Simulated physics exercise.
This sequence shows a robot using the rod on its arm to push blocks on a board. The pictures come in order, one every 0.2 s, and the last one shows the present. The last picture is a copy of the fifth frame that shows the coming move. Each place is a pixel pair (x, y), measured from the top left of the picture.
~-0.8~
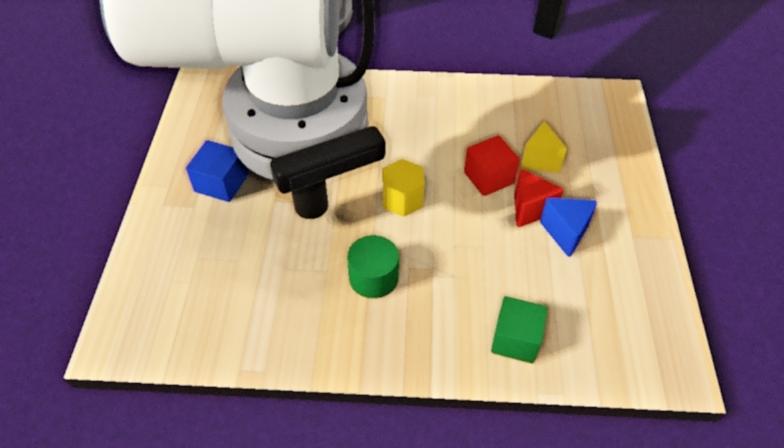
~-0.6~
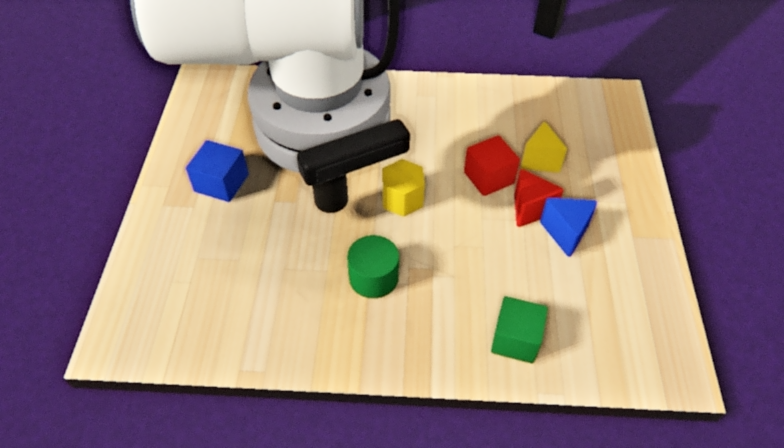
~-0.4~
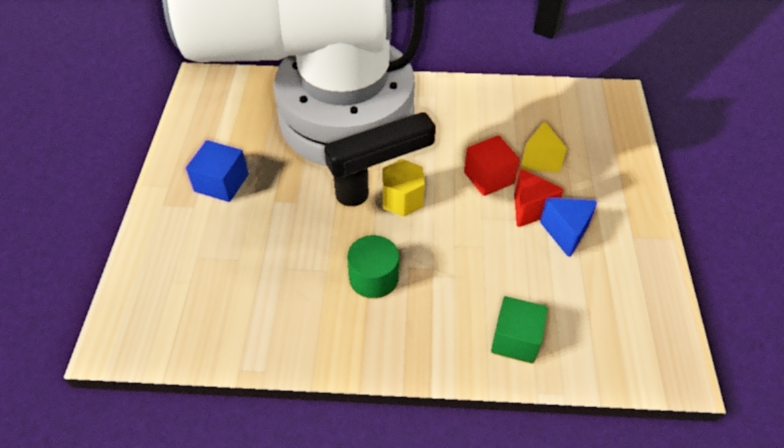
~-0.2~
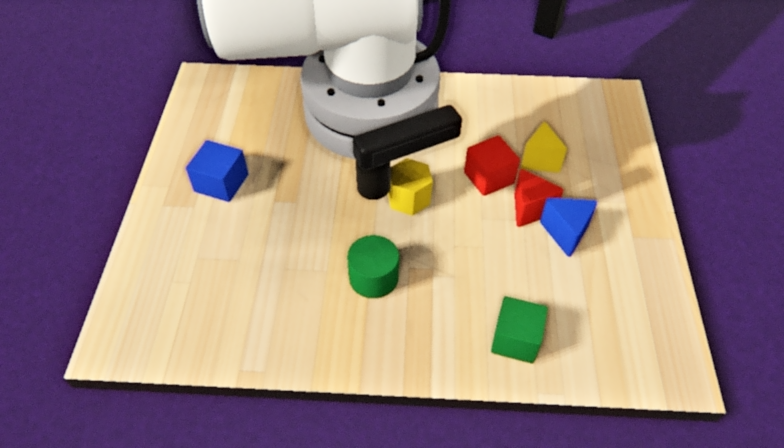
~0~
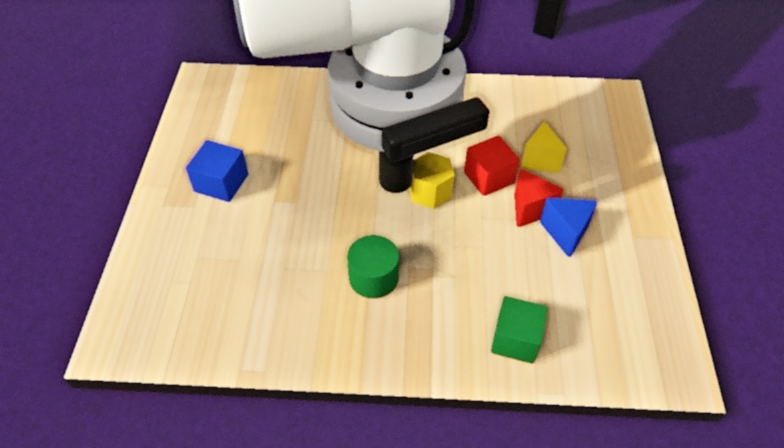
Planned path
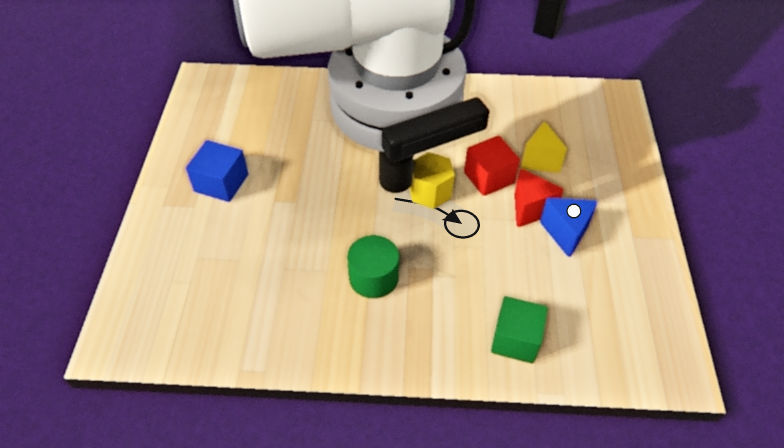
The clip opens on a robot arm holding a black rod over a wooden board scattered with red, yellow, blue and green blocks. The arm moves right, bringing the rod up beside the yellow hexagonal block, then pushes that block a short way right toward the red ones, while the other blocks stay still.
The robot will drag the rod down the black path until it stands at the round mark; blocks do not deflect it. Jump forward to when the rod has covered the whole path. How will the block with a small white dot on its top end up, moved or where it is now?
That block is not shifted.
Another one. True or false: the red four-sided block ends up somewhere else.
This is true.
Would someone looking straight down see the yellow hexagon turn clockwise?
No
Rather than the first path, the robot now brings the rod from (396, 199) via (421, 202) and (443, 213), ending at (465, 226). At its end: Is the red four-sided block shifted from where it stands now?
Short answer: Yes.
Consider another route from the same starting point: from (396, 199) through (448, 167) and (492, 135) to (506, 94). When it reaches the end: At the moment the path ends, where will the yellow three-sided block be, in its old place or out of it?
That block will leave its spot.
The line goes from (396, 199) through (431, 206) to (462, 224); the dot is on the blue three-sided block.
What follows on the original path. Halfway along, rod at (433, 189); yellow hexagon at (464, 167), turned 30° anticlockwise; red four-sided block at (499, 152).
At the end, rod at (464, 207); yellow hexagon at (474, 170), turned 40° anticlockwise; red four-sided block at (504, 151), turned 15° anticlockwise; blue three-sided block unmoved.
